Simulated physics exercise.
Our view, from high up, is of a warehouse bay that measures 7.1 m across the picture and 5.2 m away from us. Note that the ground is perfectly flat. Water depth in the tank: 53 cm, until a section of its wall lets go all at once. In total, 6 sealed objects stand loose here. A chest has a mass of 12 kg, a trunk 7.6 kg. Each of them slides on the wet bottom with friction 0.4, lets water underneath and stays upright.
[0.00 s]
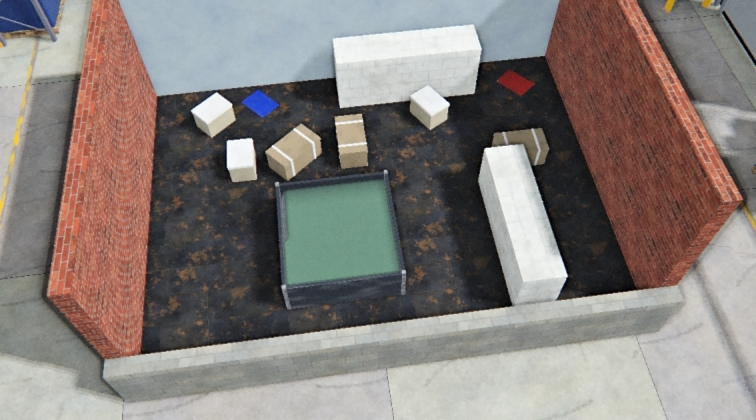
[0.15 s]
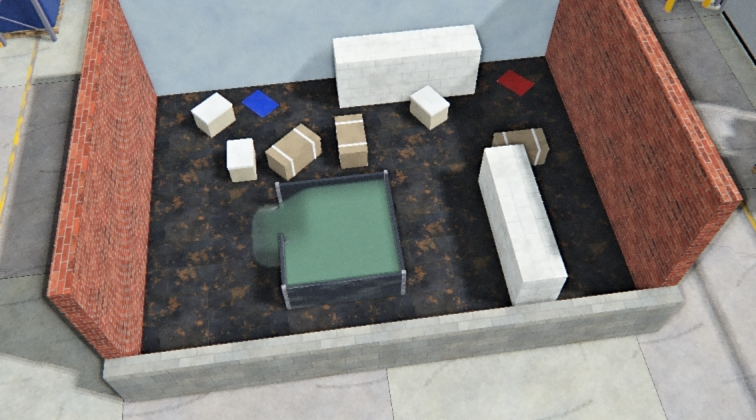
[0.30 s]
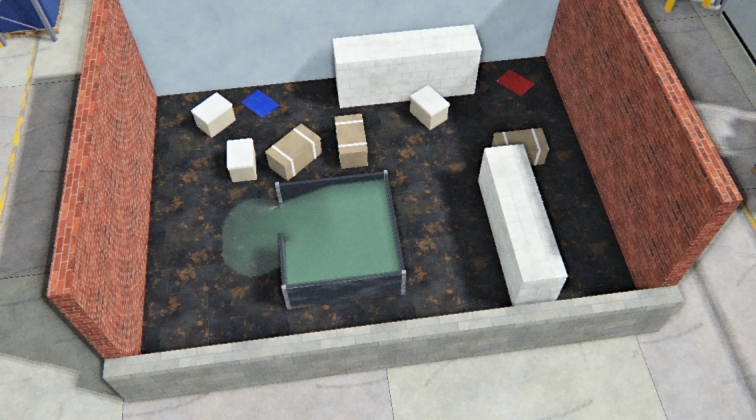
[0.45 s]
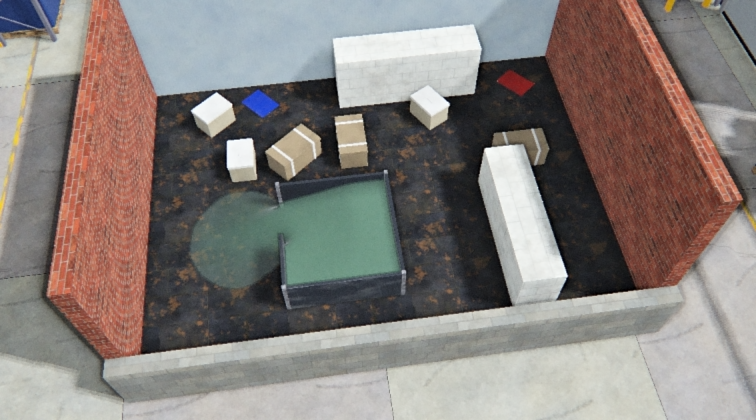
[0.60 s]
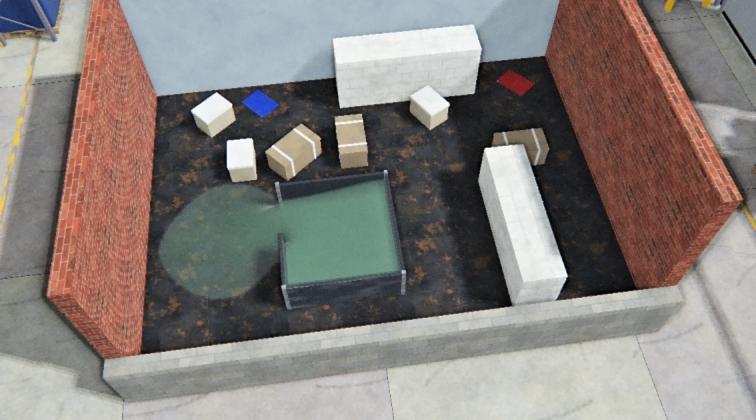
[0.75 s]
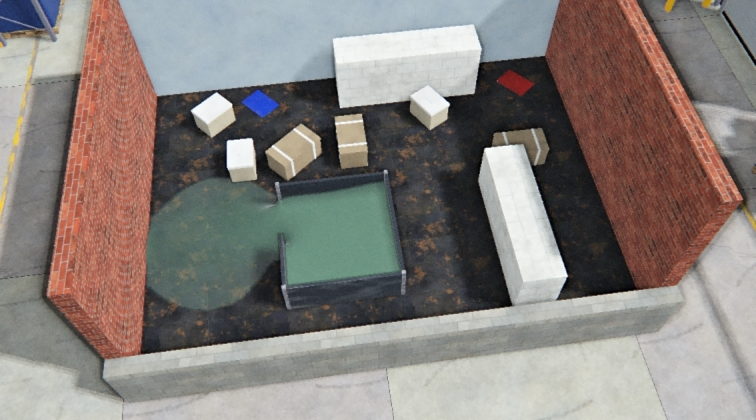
In a brick-walled warehouse bay scattered with boxes, greenish water poured out through the left side of a square tank and spread across the dark floor to the left wall, while the boxes stayed put.
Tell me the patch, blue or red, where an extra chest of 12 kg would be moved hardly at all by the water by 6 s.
Put it on red.
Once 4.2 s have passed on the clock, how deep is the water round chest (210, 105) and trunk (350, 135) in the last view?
Some 3 cm at the first, some 1 cm at the second.
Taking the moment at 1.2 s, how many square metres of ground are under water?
At that time the wet patch spans about 8.0 m2.
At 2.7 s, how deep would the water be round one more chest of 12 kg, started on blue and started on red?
Around 1 cm for the first start, around 0 cm for the second.
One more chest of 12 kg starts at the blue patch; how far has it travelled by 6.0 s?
I'd put it near 150 cm.
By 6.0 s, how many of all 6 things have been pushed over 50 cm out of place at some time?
The answer here is 1.
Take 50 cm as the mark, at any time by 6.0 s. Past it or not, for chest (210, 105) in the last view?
Result: Exceeds it.
After 1.2 s on blue it would be 0 cm off in 0 cm of water; on red it would be 0 cm off in 0 cm of water.
After 2.7 s on blue it would be 0 cm off in 1 cm of water; on red it would be 0 cm off in 0 cm of water.
After 4.2 s on blue it would be 88 cm off in 4 cm of water; on red it would be 0 cm off in 0 cm of water.
After 6.0 s on blue it would be 167 cm off in 4 cm of water; on red it would be 0 cm off in 1 cm of water.
